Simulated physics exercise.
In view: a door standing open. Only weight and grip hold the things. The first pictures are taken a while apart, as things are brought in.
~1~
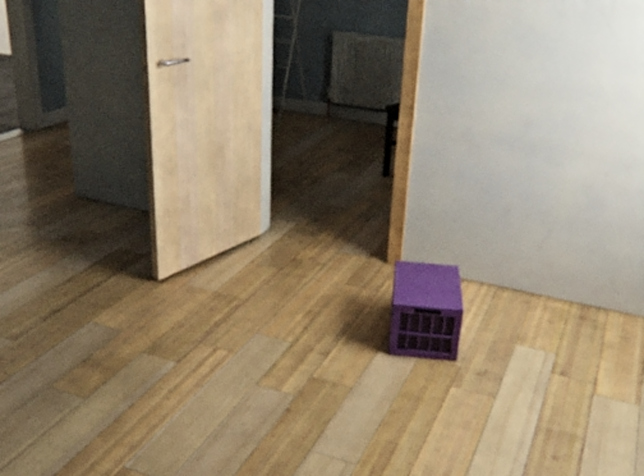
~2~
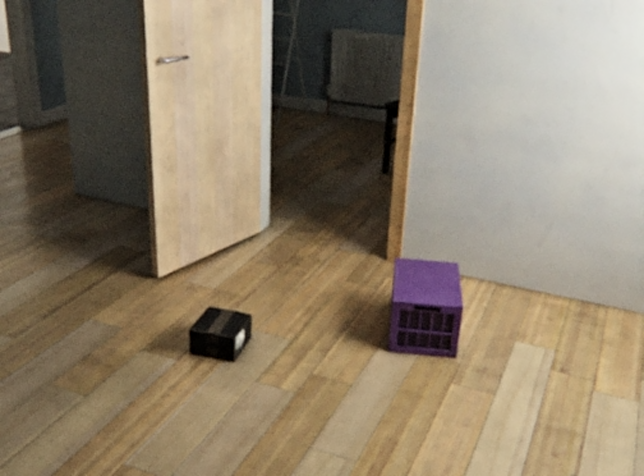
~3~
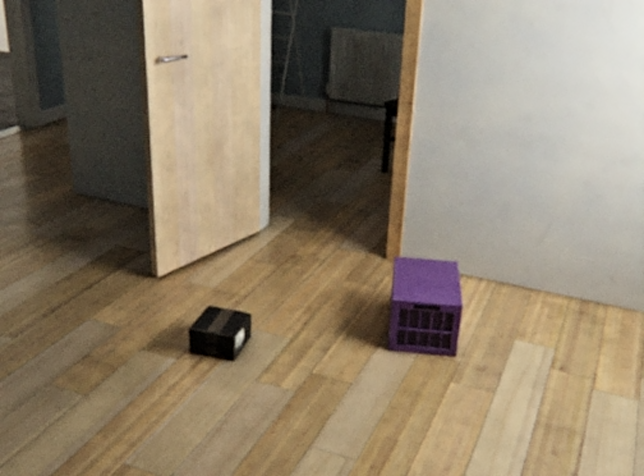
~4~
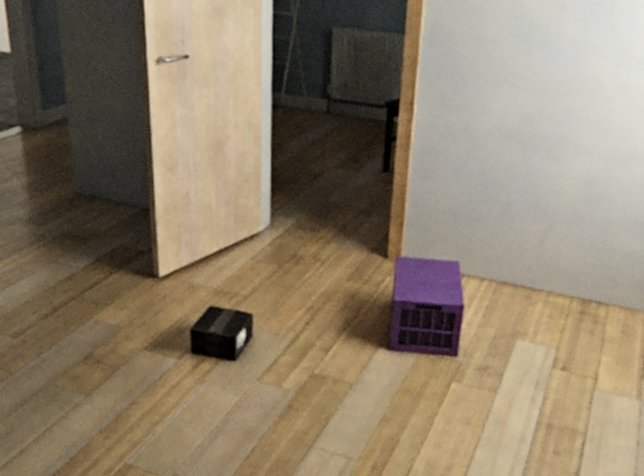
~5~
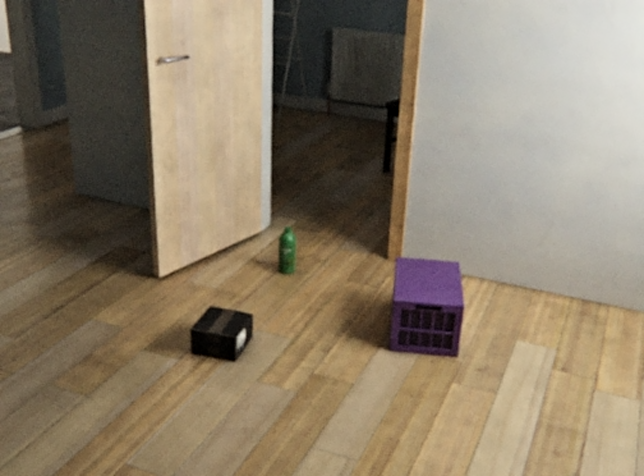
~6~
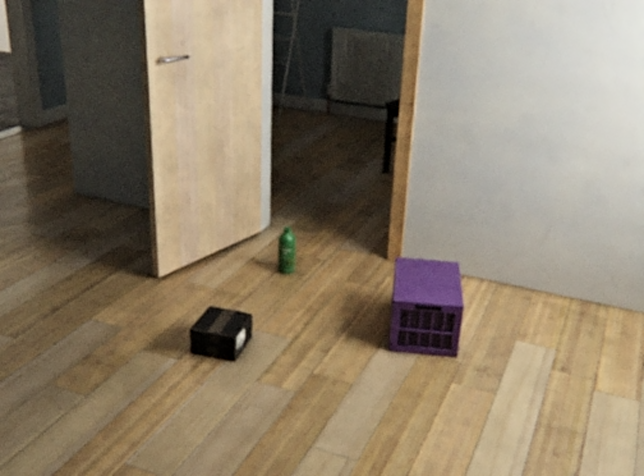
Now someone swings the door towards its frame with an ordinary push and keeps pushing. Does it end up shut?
It reaches the frame.
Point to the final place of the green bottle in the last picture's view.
At about (361, 227).
Then, 1.20 s on from there, door 52° open.
Then, 1.60 s on from there, door 26° open; green bottle shifted well along near (330, 243).
Then, 2.10 s on from there, door 0° open; green bottle turned 14° from how it was put near (362, 224).
In the end, door 0° open; toppled on the floor, green bottle; the other 2 unmoved. At the end, from the last picture's camera, green bottle near (361, 227).
